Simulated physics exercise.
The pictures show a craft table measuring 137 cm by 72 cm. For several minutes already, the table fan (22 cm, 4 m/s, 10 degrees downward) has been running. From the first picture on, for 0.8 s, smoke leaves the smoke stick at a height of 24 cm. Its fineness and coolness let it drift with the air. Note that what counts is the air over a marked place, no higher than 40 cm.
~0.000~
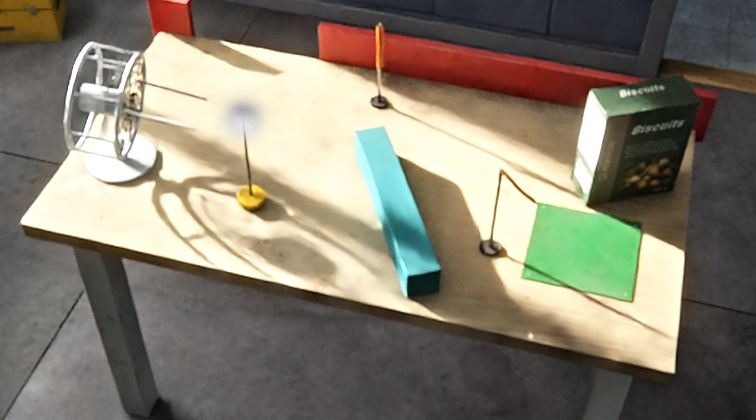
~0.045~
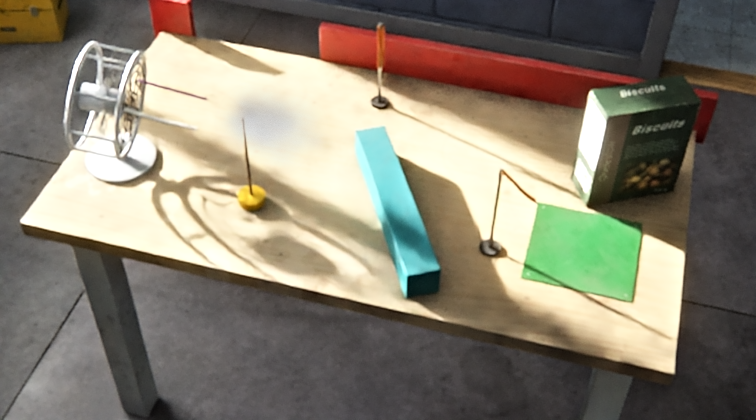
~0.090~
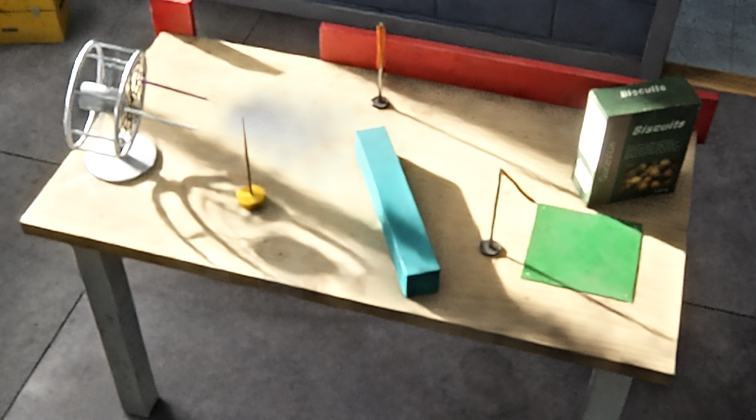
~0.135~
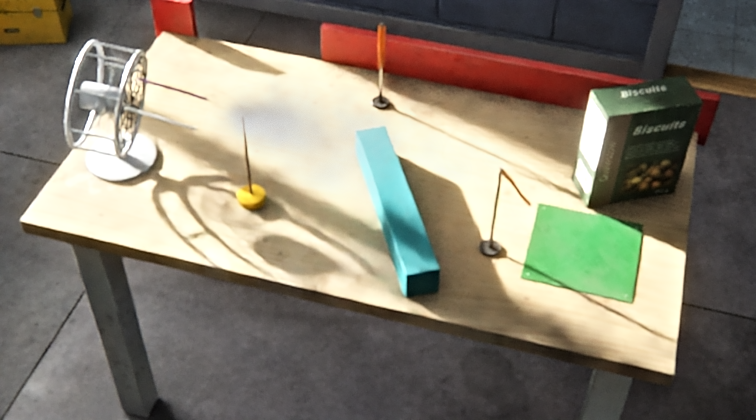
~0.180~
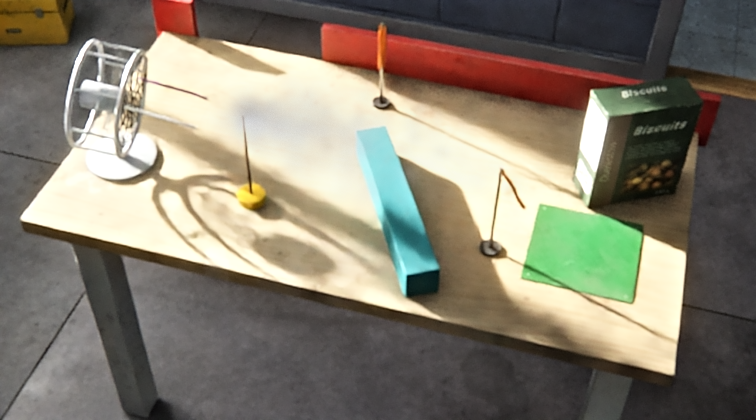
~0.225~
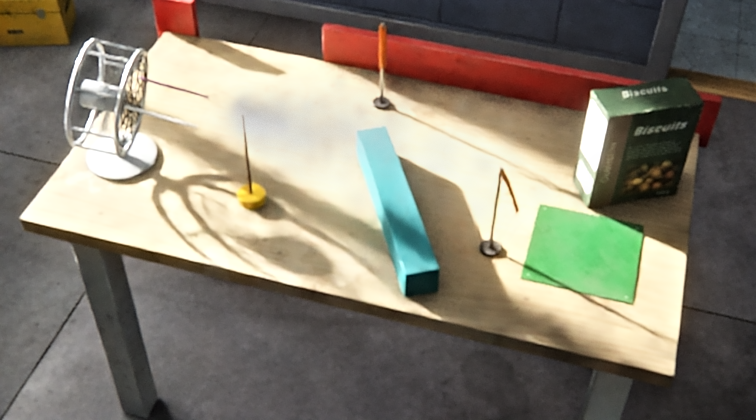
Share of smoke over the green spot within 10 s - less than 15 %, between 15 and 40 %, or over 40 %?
Over the green spot: Over 40 %.
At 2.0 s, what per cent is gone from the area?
Estimate: Some 90 in a hundred.
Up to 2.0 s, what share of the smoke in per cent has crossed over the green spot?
Share: Approx. 70 %.
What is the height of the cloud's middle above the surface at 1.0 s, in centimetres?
Somewhere near 16 cm high.
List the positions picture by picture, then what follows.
In the first frame, the smoke is thickest near (243, 118), the smoke stick stands at (245, 136) and the table fan is at (108, 102).
In the second frame, the smoke is thickest near (265, 123) and reaches out to (302, 137) and the green spot is centred on (583, 250).
In the third frame, the smoke is thickest near (278, 124) and reaches out to (340, 145), a ribbon ends at (534, 202) and a ribbon ends at (381, 67).
In the fourth frame, the smoke is thickest near (291, 127) and reaches out to (393, 154), the top of a plank is at (395, 195) and the top of a carton is at (647, 95).
In the fifth frame, the smoke is thickest near (307, 129) and reaches out to (441, 167).
In the sixth frame, the smoke is thickest near (324, 132) and reaches out to (503, 178), a ribbon ends at (518, 212) and a ribbon ends at (382, 68).
By 1.0 s, 25 % is gone from the area; 55 % has passed over the green spot, and the middle of the rest is near (591, 206).
By 2.0 s, 86 % is gone from the area; 73 % has passed over the green spot.
By 4.0 s, 99 % is gone from the area; 74 % has passed over the green spot.
By 10.0 s, 100 % is gone from the area; 74 % has passed over the green spot.
